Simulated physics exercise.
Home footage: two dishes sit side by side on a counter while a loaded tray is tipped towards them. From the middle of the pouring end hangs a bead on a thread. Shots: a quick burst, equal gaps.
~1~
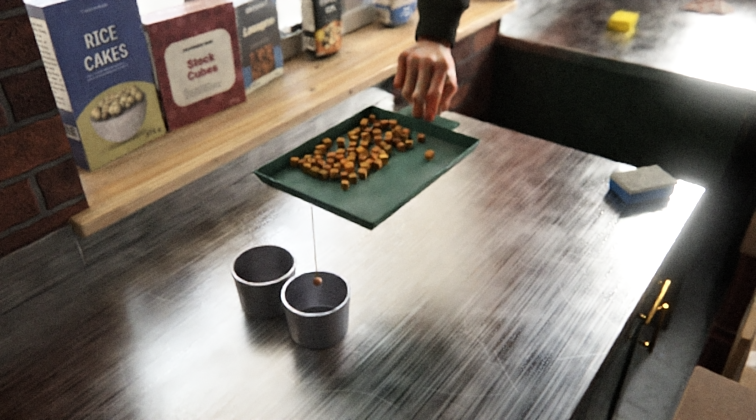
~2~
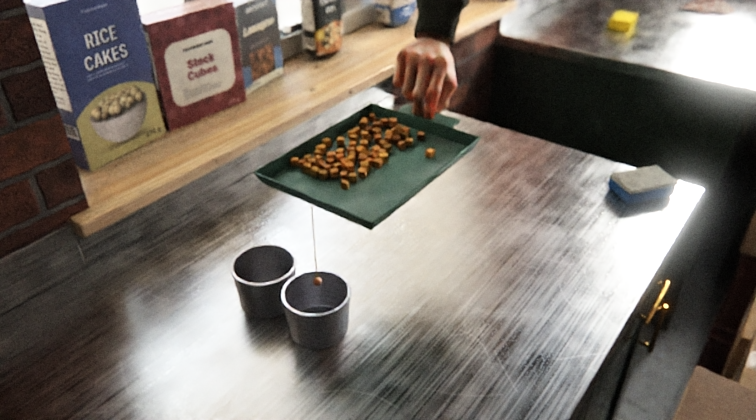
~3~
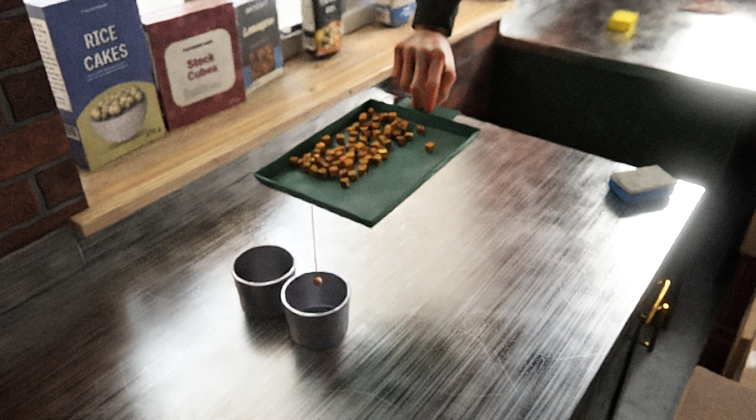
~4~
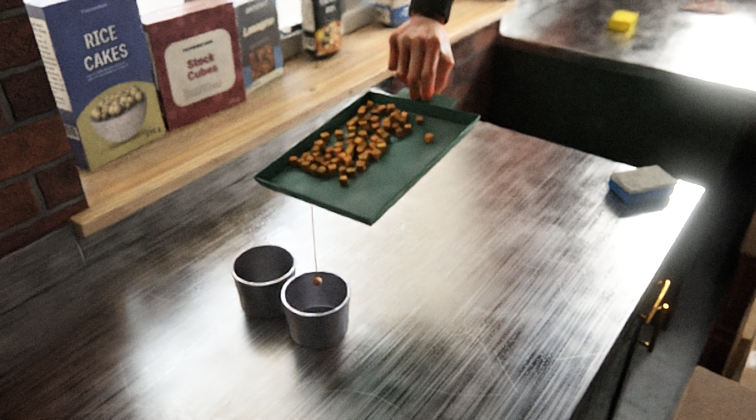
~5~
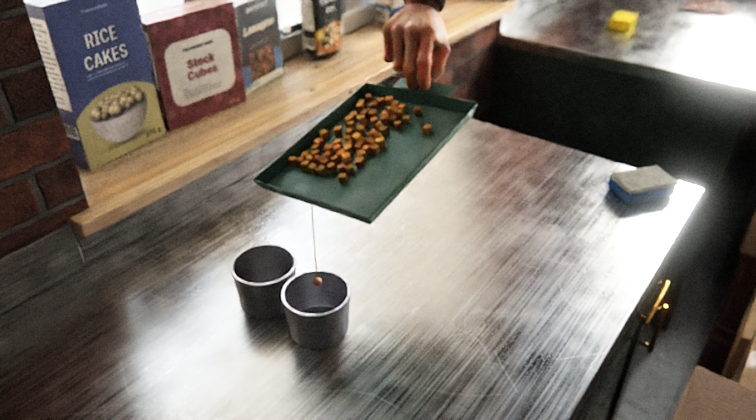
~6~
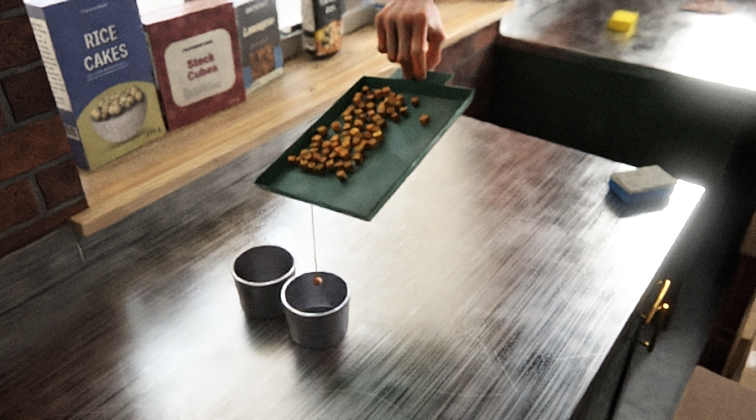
A green tray of small brown croutons, gripped by a hand at its far end, hangs almost still above two grey dishes on a dark counter. The hand then raises the far end gradually, and the tray slants more steeply, its near edge dipping slightly towards the left corner.
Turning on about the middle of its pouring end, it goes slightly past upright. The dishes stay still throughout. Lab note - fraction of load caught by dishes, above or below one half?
Above one half.
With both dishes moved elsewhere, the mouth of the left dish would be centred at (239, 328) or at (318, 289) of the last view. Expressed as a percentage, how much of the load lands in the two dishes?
In order: 0 percent and 0 percent.
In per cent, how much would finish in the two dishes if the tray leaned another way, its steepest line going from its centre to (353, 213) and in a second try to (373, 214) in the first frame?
The first try gives close to 0 per cent, the second close to 0 per cent.
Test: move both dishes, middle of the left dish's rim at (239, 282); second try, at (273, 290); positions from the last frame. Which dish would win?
Trial one goes to the left of the two, trial two to the left of the two.
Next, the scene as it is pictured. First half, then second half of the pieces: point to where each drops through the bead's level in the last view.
Earlier half at (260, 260), later half at (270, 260).
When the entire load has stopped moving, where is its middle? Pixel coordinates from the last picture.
Close to (264, 296) in the last view.
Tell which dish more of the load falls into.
The one that comes out ahead is the leftward one.
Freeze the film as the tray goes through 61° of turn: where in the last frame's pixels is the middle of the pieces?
I'd put the middle of the pieces at roughly (281, 178).
Soon, tray tipped steeply; most on the tray; a small part in the left dish; a small part in the air.
A while on, tray tipped right over; a stray few in the right dish; about two thirds in the left dish; about a quarter outside both; a small part in the air.
Towards the end, tray tipped past a quarter turn; a stray few in the right dish; most in the left dish; about a quarter outside both.
Finally, tray tipped past a quarter turn; a stray few in the right dish; most in the left dish; about a quarter outside both.
